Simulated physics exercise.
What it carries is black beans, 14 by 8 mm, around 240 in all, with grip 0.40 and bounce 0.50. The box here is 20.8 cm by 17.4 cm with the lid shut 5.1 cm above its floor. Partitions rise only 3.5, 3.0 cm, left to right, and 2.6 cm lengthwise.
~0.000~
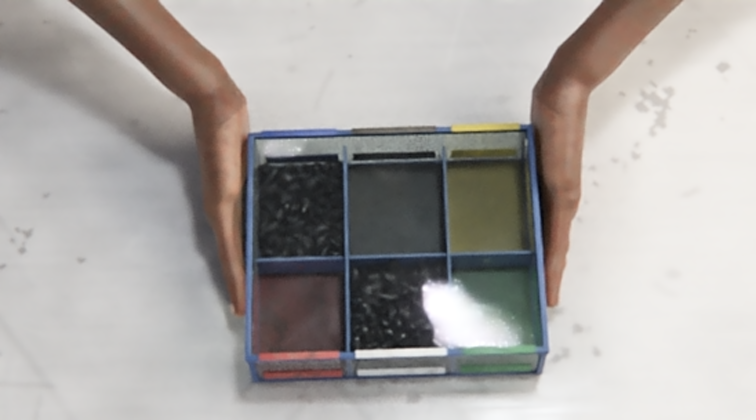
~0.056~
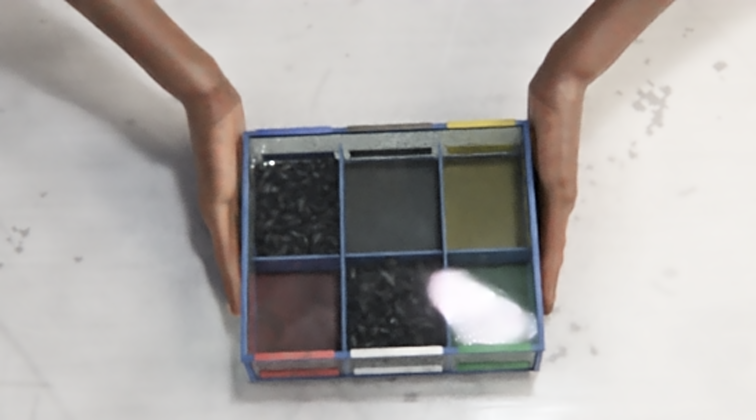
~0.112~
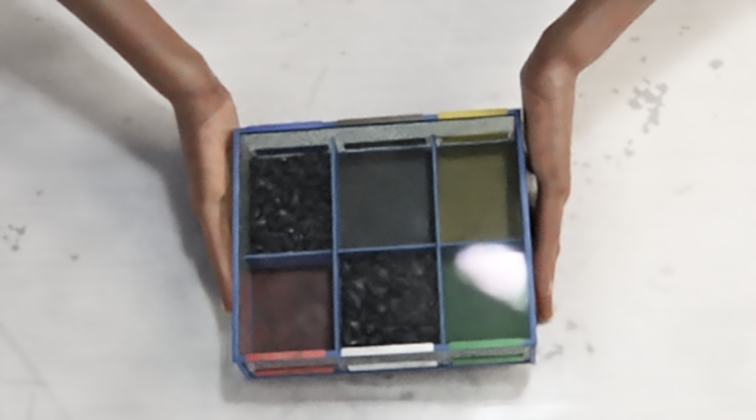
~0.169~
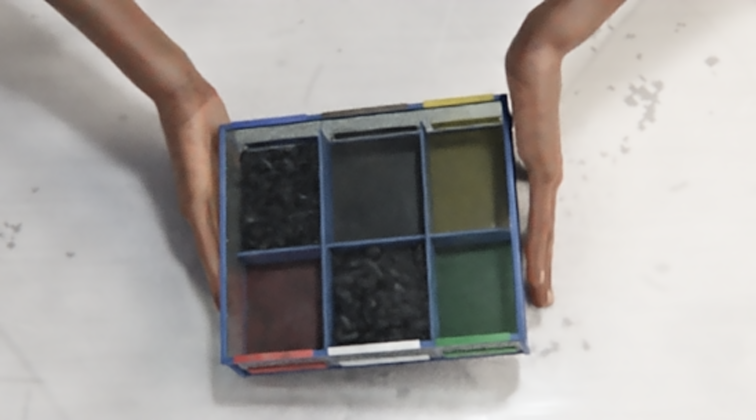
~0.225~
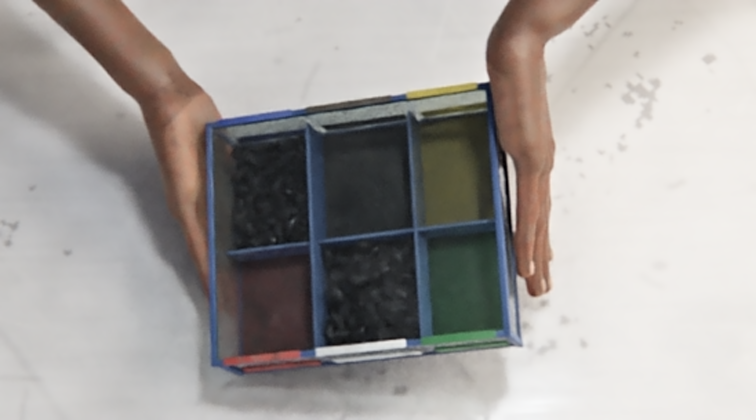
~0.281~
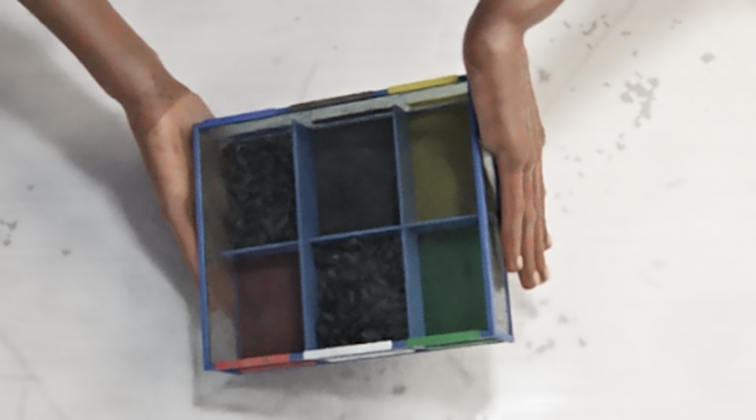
On a scuffed white surface, two hands tilting a clear-lidded, blue-edged box of six compartments, two holding black beans, leftward.
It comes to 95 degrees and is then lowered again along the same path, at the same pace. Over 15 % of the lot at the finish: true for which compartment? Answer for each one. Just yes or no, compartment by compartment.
Red gets a yes, blue gets a yes, green gets a no, yellow gets a no, white gets a yes, black gets a no.
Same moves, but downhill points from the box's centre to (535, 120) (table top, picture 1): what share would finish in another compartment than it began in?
Something like 50 in a hundred.
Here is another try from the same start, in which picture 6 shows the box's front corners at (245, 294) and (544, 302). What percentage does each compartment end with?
Each compartment ends with this per cent: Red 0, blue 40, green 0, yellow 40, white 5 and black 10.
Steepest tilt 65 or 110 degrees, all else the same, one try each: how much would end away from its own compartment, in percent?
Roughly 10 percent, then roughly 25 percent.
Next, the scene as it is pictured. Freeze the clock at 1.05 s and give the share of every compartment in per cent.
In per cent: Red 15; blue 40; green 0; yellow 0; white 50; black 0.
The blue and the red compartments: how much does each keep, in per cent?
Blue: 30; red: 25.
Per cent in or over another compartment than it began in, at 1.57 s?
Close to 25 in a hundred.
After 1.05 s, tilt 94 degrees; red 15 %, blue 40 %, white 50 %.
After 1.57 s, tilt 39 degrees; red 25 %, blue 30 %, white 45 %.
After 2.14 s, tilt 0 degrees; red 25 %, blue 30 %, white 45 %.
At rest (2.8 s), red 25 %, blue 30 %, green 0 %, yellow 0 %, white 45 %, black 0 %.
